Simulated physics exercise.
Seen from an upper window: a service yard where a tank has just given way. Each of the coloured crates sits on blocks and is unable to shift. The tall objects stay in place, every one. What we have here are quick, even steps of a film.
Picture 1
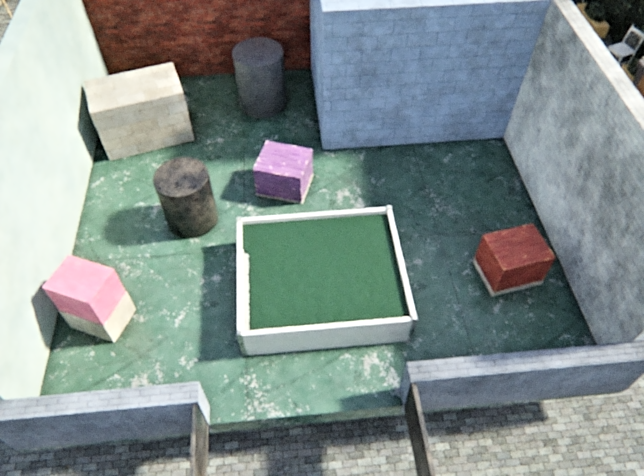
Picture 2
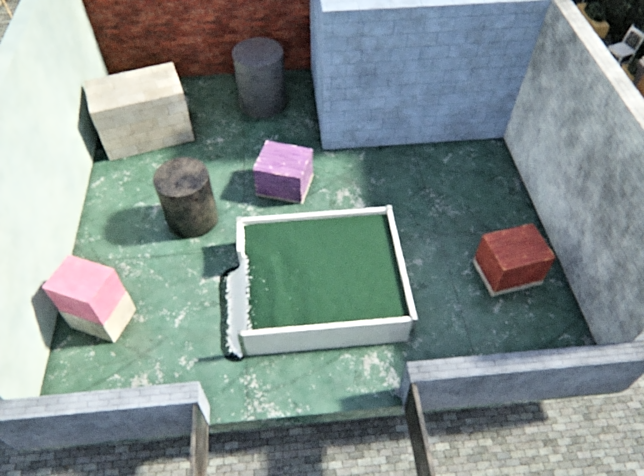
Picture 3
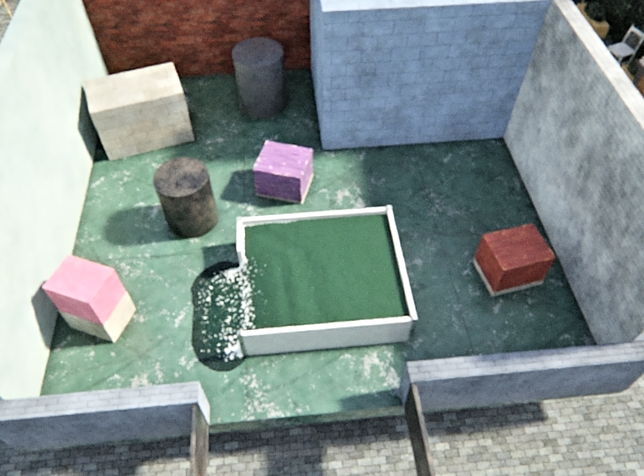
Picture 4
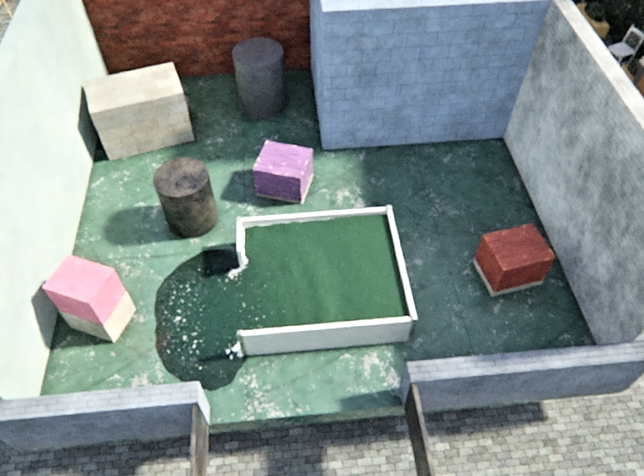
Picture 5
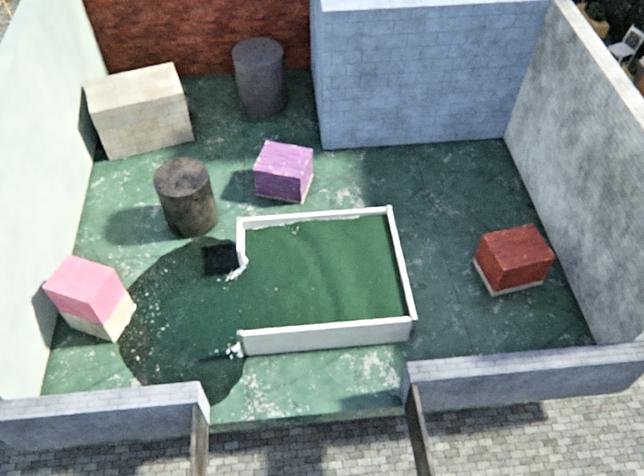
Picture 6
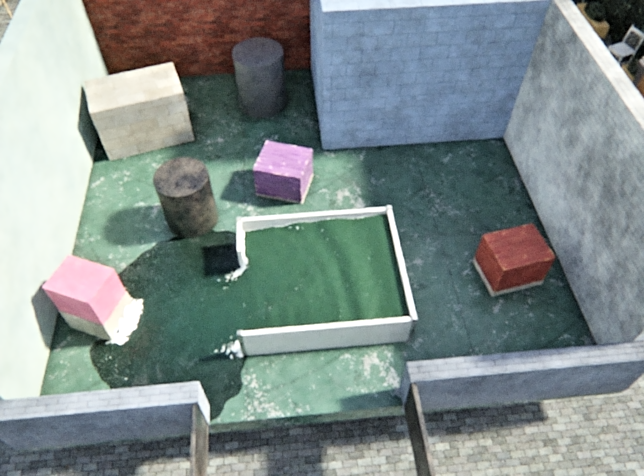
Dark water pours from the tank's open left side and spreads to the pink crate.
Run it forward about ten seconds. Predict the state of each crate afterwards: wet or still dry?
The red crate is unaffected by the water; the pink crate is unaffected by the water; the purple crate is affected by the water.
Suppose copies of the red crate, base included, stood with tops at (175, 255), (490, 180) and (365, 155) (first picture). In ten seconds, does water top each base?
Is reached, then stays clear, then stays clear.
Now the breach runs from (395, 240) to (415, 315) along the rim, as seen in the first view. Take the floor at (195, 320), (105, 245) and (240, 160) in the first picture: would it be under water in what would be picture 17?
The first comes out untouched, the second untouched, the third untouched.
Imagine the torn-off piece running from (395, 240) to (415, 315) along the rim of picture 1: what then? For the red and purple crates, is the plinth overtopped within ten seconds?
Note - red goes wet, purple goes wet.
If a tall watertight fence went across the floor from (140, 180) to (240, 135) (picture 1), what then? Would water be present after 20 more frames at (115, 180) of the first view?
By then the spot is wetted.
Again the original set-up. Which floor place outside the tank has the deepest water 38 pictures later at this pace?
I'd put it around (95, 157).
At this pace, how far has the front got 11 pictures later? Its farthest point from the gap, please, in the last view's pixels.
Farthest reach: About (95, 157).
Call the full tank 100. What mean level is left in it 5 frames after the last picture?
Estimate: Close to 70 %.
A moment on, water covers 20 % of the floor; the red crate not reached, the pink crate water round its plinth, the purple crate not reached.
Next, water covers 20 % of the floor; the red crate not reached, the pink crate water round its plinth, the purple crate not reached.
Then, water covers 30 % of the floor; the red crate not reached, the pink crate water round its plinth, the purple crate not reached.
Later, water covers 55 % of the floor; the red crate not reached, the pink crate water round its plinth, the purple crate water round its plinth.
In the end, water covers 85 % of the floor; the red crate stayed above the water, the pink crate stayed above the water, the purple crate was topped.
